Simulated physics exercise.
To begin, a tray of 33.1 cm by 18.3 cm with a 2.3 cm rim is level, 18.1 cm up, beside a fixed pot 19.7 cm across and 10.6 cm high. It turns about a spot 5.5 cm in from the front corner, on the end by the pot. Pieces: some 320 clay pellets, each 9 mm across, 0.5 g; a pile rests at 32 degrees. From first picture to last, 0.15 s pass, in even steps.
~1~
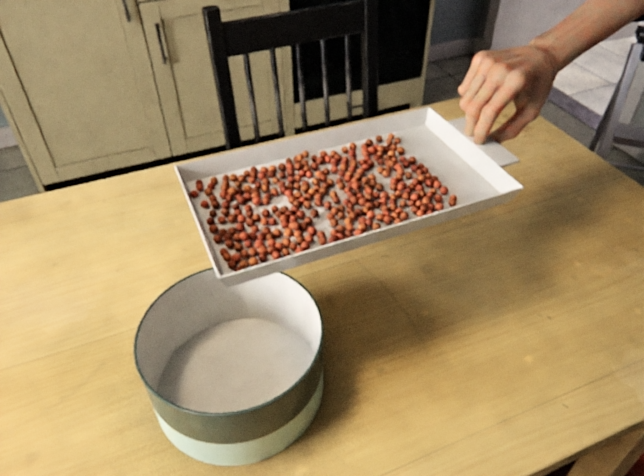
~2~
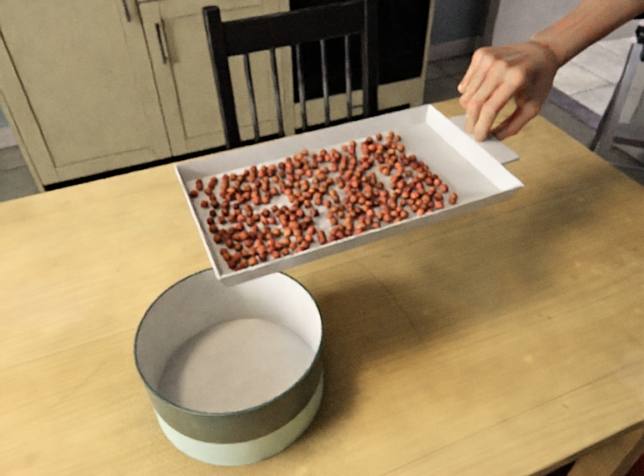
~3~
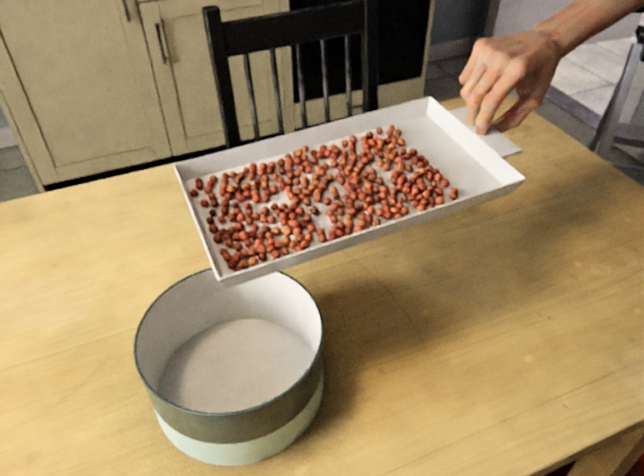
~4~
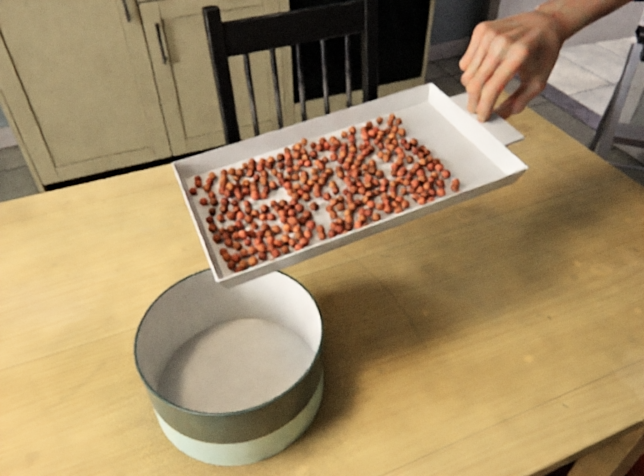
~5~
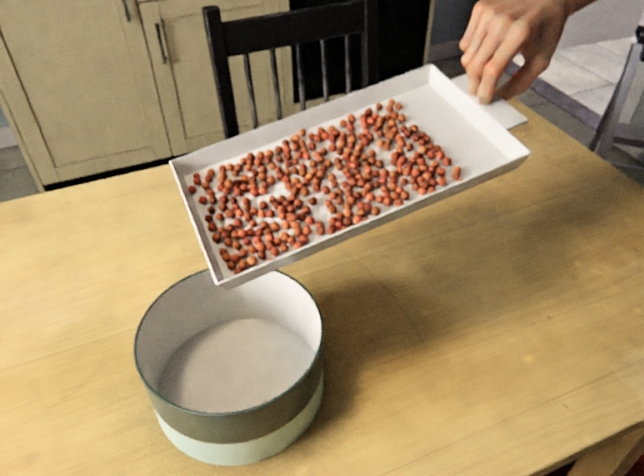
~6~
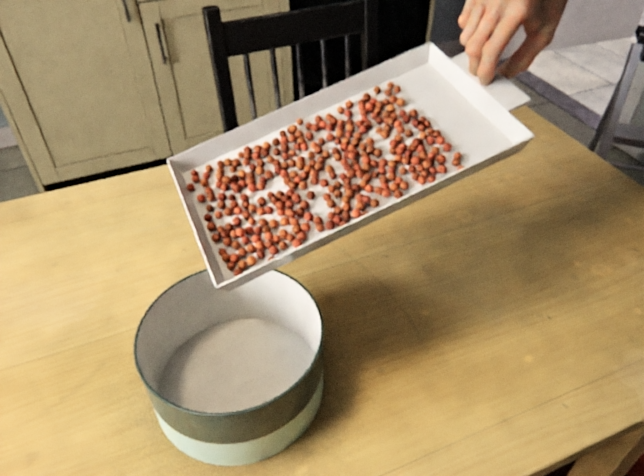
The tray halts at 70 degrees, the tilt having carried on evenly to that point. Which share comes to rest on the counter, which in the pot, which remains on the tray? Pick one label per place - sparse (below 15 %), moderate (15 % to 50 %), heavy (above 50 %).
Counter: Sparse; pot: Heavy; tray: Moderate.
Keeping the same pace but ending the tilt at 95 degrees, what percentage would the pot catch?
I'd put it at close to 85 per cent.
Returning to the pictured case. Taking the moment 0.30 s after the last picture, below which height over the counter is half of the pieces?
Roughly 26 centimetres.
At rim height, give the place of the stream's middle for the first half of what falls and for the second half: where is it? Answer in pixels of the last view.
At about (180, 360), then at (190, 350).
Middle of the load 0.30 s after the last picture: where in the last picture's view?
(247, 188), roughly.
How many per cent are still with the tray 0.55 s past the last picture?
It works out to near 50 per cent of the load.
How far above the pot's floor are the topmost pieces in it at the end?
Roughly 2.5 cm up.
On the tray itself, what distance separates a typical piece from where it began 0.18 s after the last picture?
Roughly 1 cm.
Then, 0.18 s after the last picture, tilt 44 degrees; the tray holds 100 %, the pot 0 %.
Then, 0.30 s after the last picture, tilt 64 degrees; the tray holds 100 %, the pot 0 %.
Then, 0.55 s after the last picture, tilt 70 degrees; the tray holds 50 %, the pot 40 %.
In the end, counter 5 %, pot 60 %, tray 35 %.
